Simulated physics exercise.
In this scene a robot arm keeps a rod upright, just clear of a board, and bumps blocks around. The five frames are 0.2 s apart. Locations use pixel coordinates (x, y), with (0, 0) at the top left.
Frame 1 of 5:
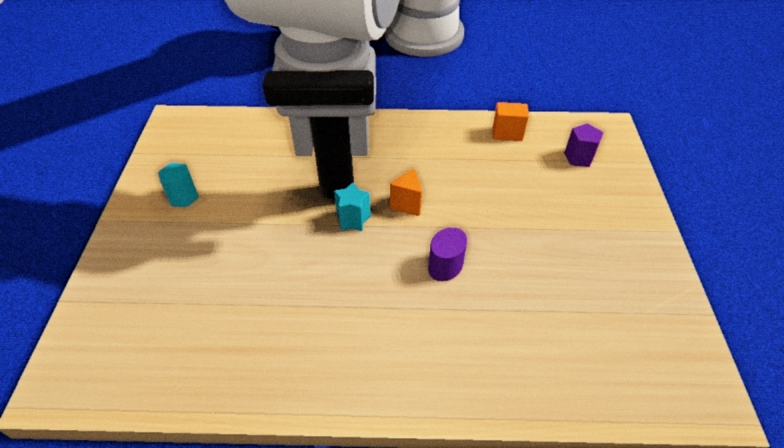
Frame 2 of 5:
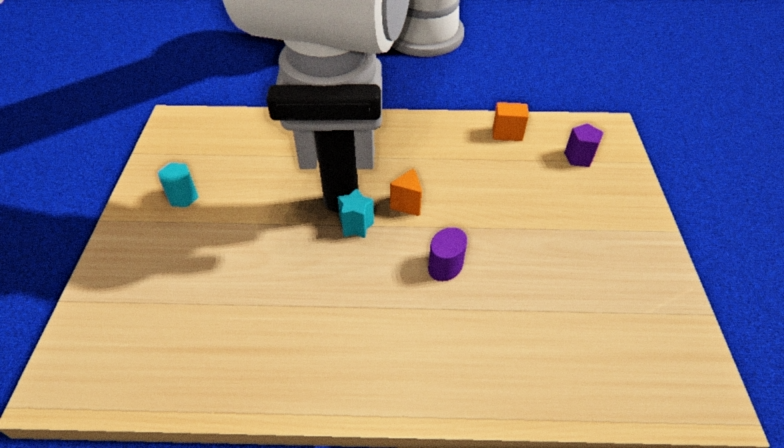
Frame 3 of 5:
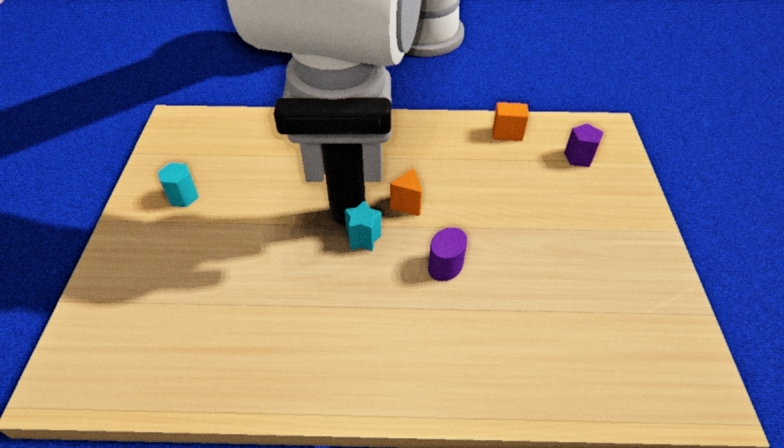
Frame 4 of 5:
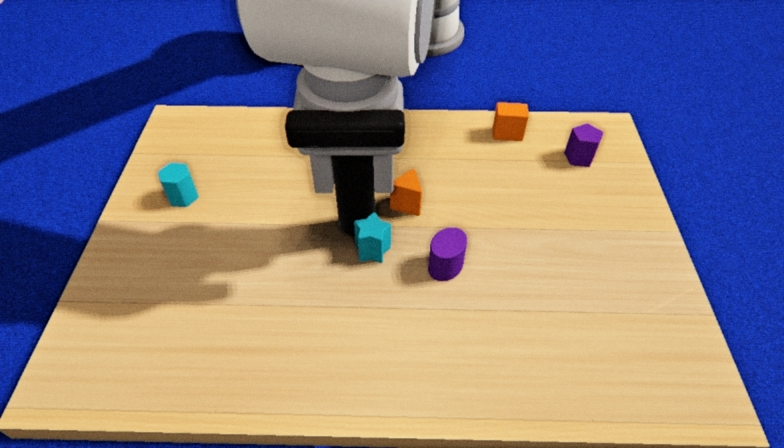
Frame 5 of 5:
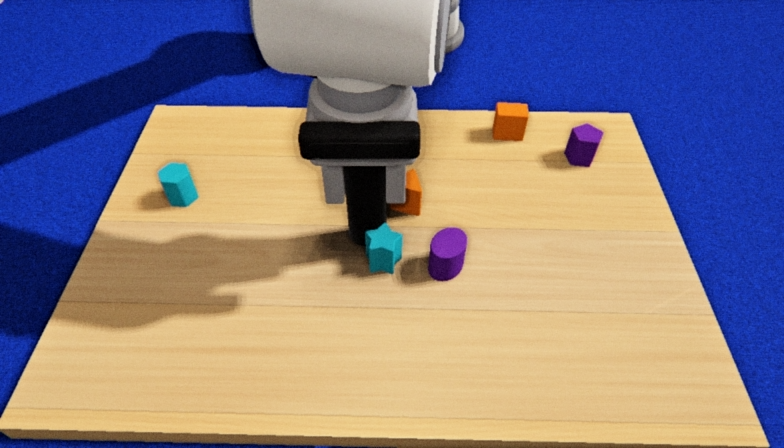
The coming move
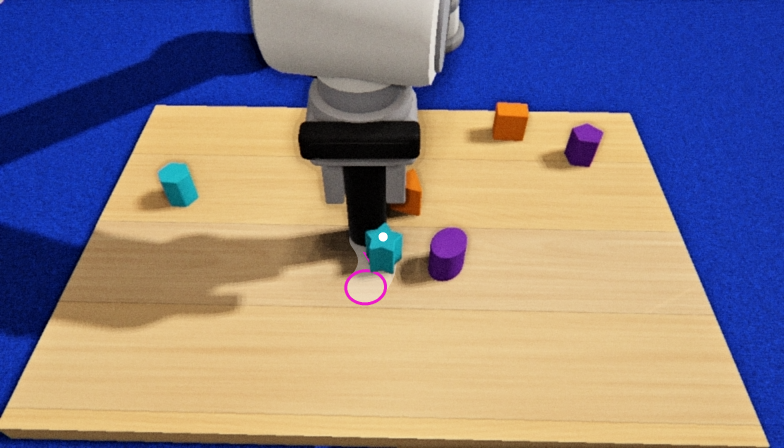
Robot arm with a black rod pushing a turquoise star block diagonally down and right across a wooden board, nearing a purple block.
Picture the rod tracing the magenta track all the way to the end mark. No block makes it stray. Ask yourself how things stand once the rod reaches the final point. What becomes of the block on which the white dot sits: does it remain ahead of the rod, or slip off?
I'm fairly sure the block on which the white dot sits slides away from the front of the rod at some point.
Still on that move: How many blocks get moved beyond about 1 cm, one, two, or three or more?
Blocks moved: One.
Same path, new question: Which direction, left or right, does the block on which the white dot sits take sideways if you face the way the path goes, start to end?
My answer: Left.
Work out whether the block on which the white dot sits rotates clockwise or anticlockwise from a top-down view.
The turn is anti-clockwise.
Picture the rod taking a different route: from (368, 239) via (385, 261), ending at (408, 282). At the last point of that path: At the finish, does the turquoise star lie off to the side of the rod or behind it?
It seems not.
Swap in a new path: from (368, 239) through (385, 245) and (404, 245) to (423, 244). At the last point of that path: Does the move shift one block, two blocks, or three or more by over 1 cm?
Displaced: One.
Drawn move, from (368, 239) through (376, 254) and (376, 271) to (366, 287); the dot is on the turquoise star.
The first path, step by step. Halfway along, rod (377, 257); turquoise star (396, 262).
At the end, rod (365, 281); turquoise star (398, 276), turned 35° anticlockwise; orange triangular block still.
